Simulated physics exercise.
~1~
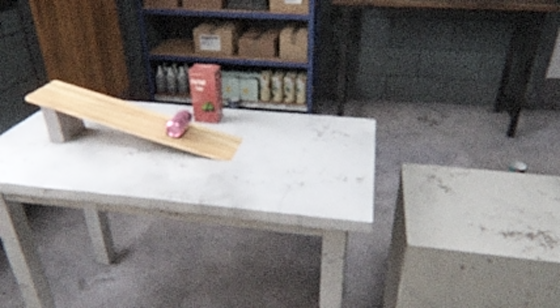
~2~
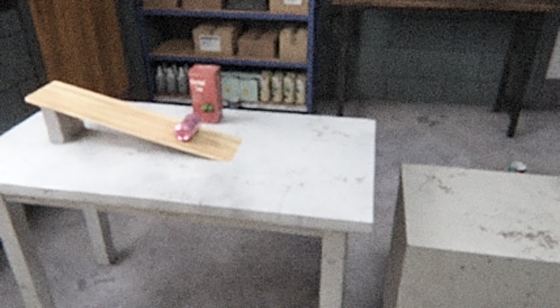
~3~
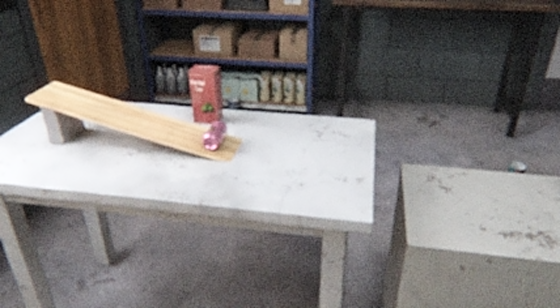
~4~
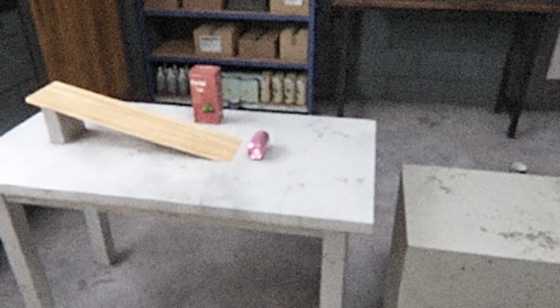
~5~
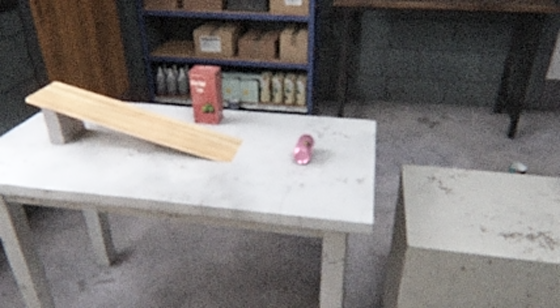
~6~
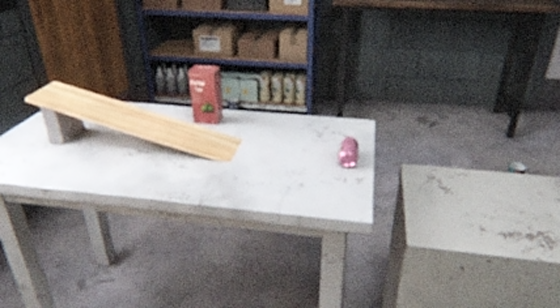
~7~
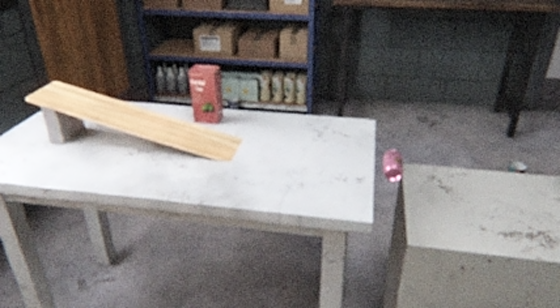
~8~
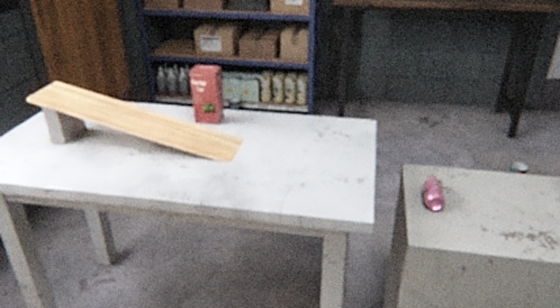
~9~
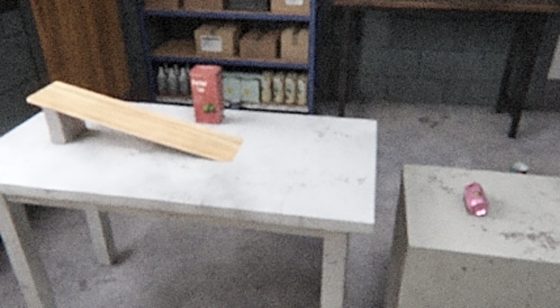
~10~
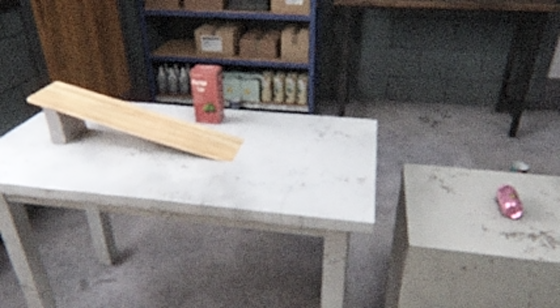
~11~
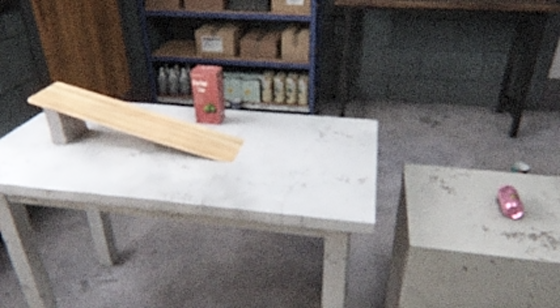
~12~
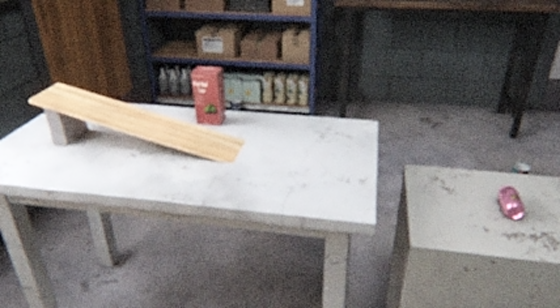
A pink can rolls down a ramp, crosses the gap, and stops on the lower cabinet.
